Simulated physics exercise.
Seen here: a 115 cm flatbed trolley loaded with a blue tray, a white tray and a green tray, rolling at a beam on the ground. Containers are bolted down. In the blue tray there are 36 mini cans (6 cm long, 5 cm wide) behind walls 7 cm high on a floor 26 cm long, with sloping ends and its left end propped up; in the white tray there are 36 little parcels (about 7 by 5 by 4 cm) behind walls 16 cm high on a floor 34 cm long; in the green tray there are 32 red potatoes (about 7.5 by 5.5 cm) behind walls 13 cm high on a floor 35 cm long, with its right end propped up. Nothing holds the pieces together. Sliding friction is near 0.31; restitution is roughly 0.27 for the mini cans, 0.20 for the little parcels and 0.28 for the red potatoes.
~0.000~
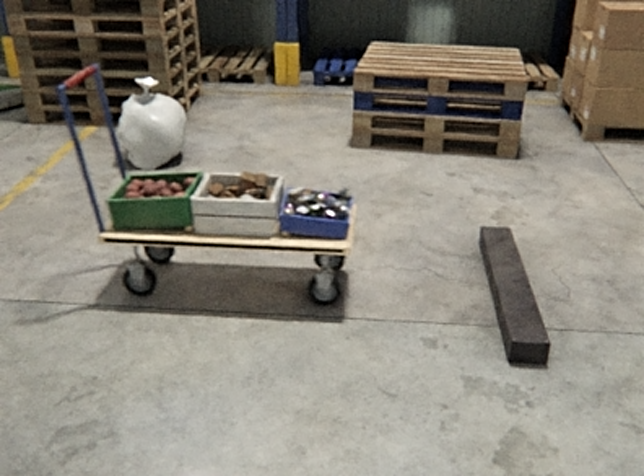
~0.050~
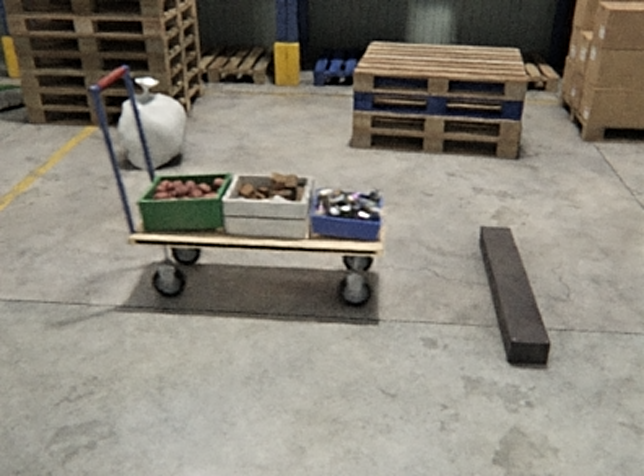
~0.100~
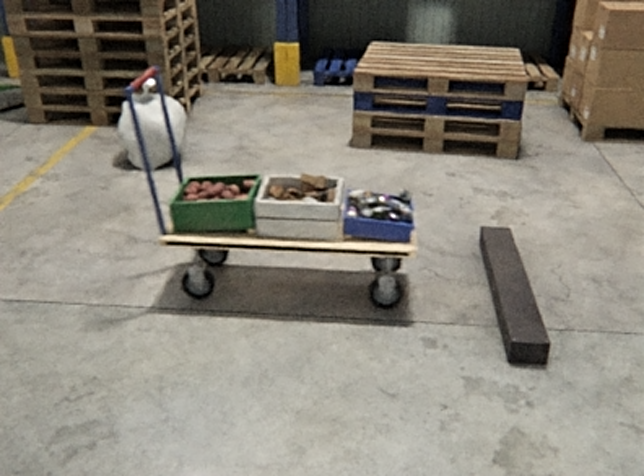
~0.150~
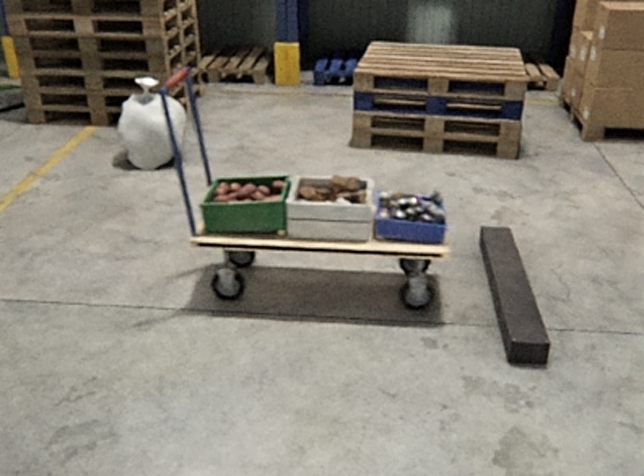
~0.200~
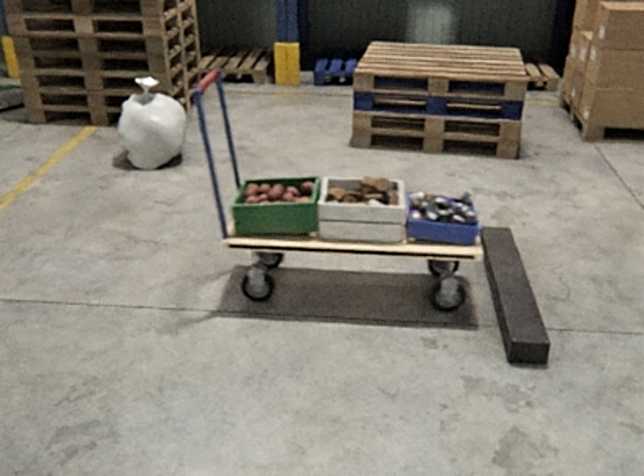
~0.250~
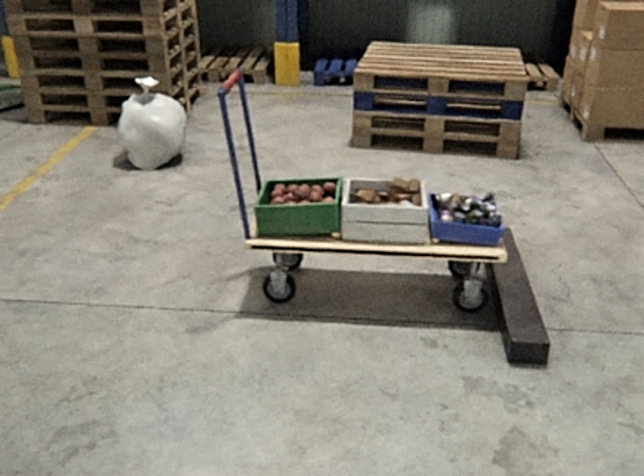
To begin with, a flatbed trolley carrying a green tray of red potatoes, a white tray of small brown parcels and a blue tray of little cans stands left of a dark beam on a concrete floor. It rolls steadily rightward, passing a white sack behind it, until its front end reaches the beam.
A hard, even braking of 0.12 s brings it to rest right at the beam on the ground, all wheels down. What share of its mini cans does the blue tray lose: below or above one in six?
More than one in six of the mini cans leave the blue tray.
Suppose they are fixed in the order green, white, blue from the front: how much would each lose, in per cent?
In that case blue tray 10, white tray 0, green tray 0 per cent.
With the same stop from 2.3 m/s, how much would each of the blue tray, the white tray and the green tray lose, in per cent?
In that case blue tray 20, white tray 0, green tray 0 per cent.
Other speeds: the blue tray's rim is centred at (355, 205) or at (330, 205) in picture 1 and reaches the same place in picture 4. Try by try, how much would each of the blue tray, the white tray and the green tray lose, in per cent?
Blue tray 10 then 20, white tray 0 then 0, green tray 0 then 0 per cent.
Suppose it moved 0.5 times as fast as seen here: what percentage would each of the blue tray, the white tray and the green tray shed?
Then blue tray 10, white tray 0, green tray 0 per cent.
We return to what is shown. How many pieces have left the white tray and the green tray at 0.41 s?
About: White tray 0, green tray 0.
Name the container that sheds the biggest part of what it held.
The blue tray.
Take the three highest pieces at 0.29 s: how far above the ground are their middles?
Some 52 cm up.
After 0.29 s, blue tray 36 in, 0 out, white tray 36 in, 0 out and green tray 32 in, 0 out.
After 0.41 s, blue tray 30 in, 6 out, white tray 36 in, 0 out and green tray 32 in, 0 out.
After 0.64 s, blue tray 26 in, 10 out, white tray 36 in, 0 out and green tray 32 in, 0 out.
Outcome (at 1.14 s), blue tray 25 in, 11 out, white tray 36 in, 0 out and green tray 32 in, 0 out. Asked share, 11 of 36, 31 per cent.
